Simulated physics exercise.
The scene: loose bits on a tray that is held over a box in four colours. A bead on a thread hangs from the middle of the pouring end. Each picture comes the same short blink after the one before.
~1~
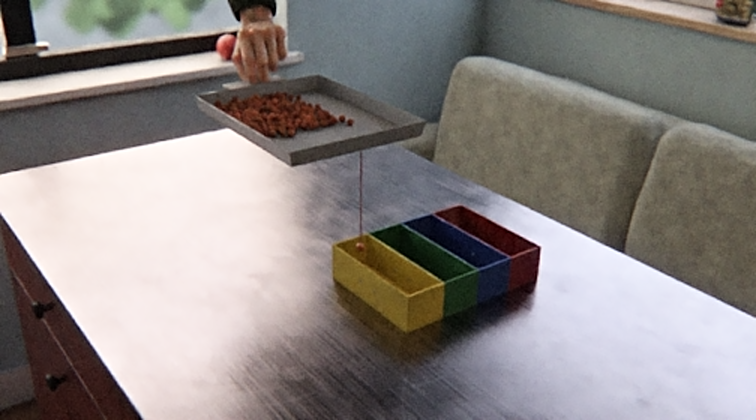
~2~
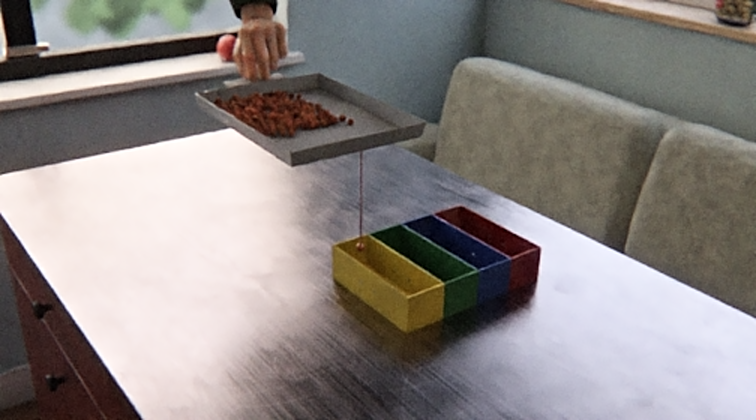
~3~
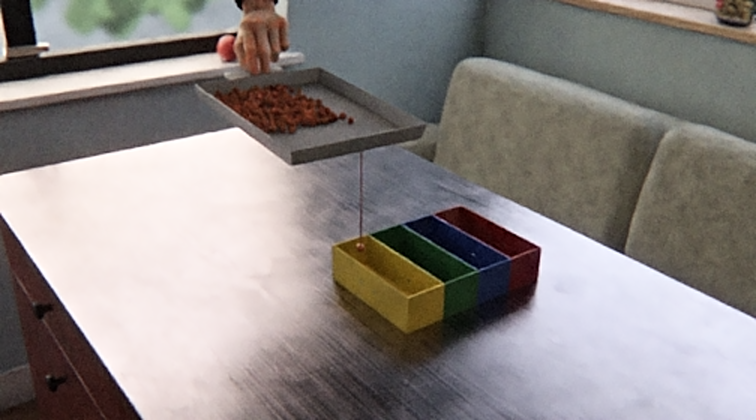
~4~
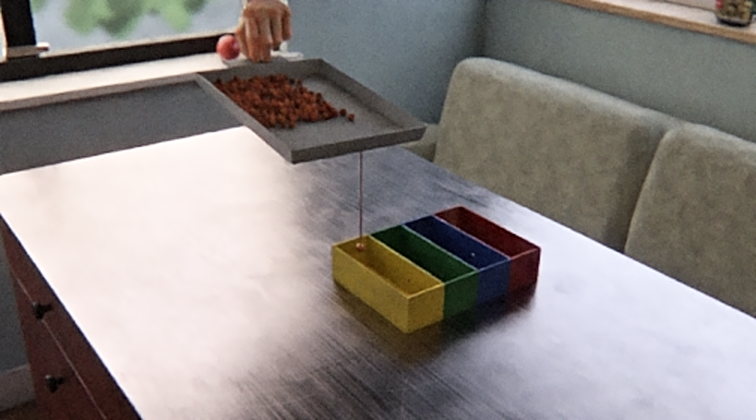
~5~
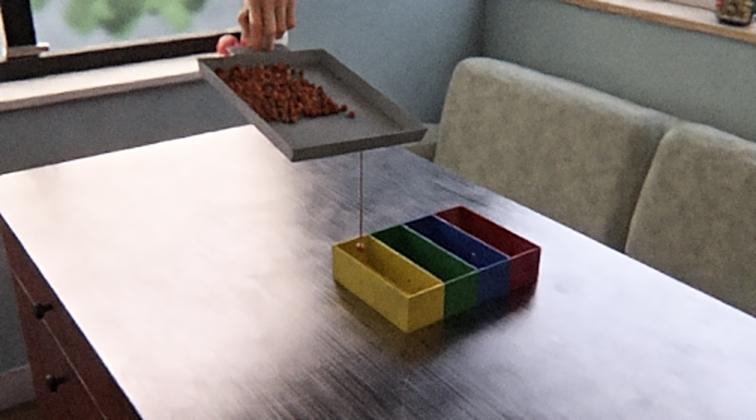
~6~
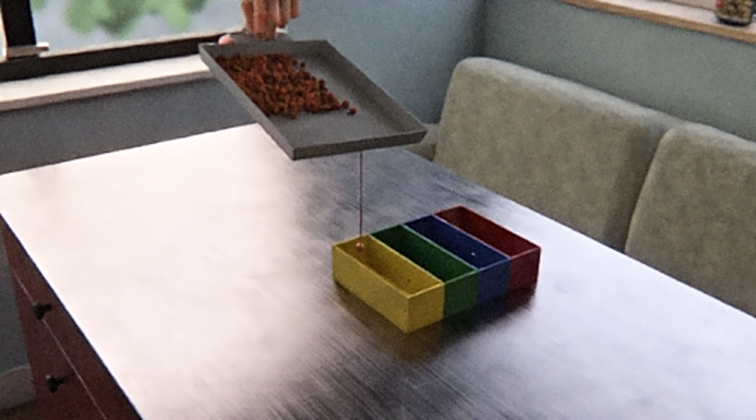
A hand holds a flat grey tray of reddish-brown pellets above a dark, shiny table in a room with a window and a padded grey bench, seen from slightly above. Below the tray's near edge, a bead hangs on a thread by an open box with yellow, green, blue and red compartments from left to right. The hand slowly raises the tray's far side, steepening its slope toward the box, while the camera stays still.
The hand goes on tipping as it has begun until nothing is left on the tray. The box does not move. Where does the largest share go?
It favours the green compartment.
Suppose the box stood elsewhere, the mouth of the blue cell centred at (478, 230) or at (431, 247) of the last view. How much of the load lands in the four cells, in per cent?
The first gives 70 %, the second 100 %.
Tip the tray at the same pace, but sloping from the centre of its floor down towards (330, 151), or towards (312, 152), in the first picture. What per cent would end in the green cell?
Near 0 % and 0 %.
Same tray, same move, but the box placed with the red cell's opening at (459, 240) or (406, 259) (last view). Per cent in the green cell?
Near 30 % and 0 %.
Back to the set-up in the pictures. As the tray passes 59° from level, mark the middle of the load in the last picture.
Around (385, 132).
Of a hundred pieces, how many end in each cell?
Yellow cell: 30 %, green cell: 50 %, blue cell: 10 %, red cell: 0 %.
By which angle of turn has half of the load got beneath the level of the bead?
At some 110 degrees.
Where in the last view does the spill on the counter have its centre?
Close to (403, 334).
Soon after the last picture, tray tipped steeply; nearly all on the tray; a small part falling or outside the box.
A little later, tray tipped right over; most on the tray; a small part in the blue cell; a small part in the green cell; a stray few in the yellow cell; a stray few in the red cell; a small part falling or outside the box.
Later still, tray tipped past a quarter turn; about half in the green cell; about a quarter in the yellow cell; a small part in the blue cell; a stray few in the red cell; a small part falling or outside the box.
At rest, tray tipped past a quarter turn; about half in the green cell; about a quarter in the yellow cell; a small part in the blue cell; a stray few in the red cell; a small part outside the box.
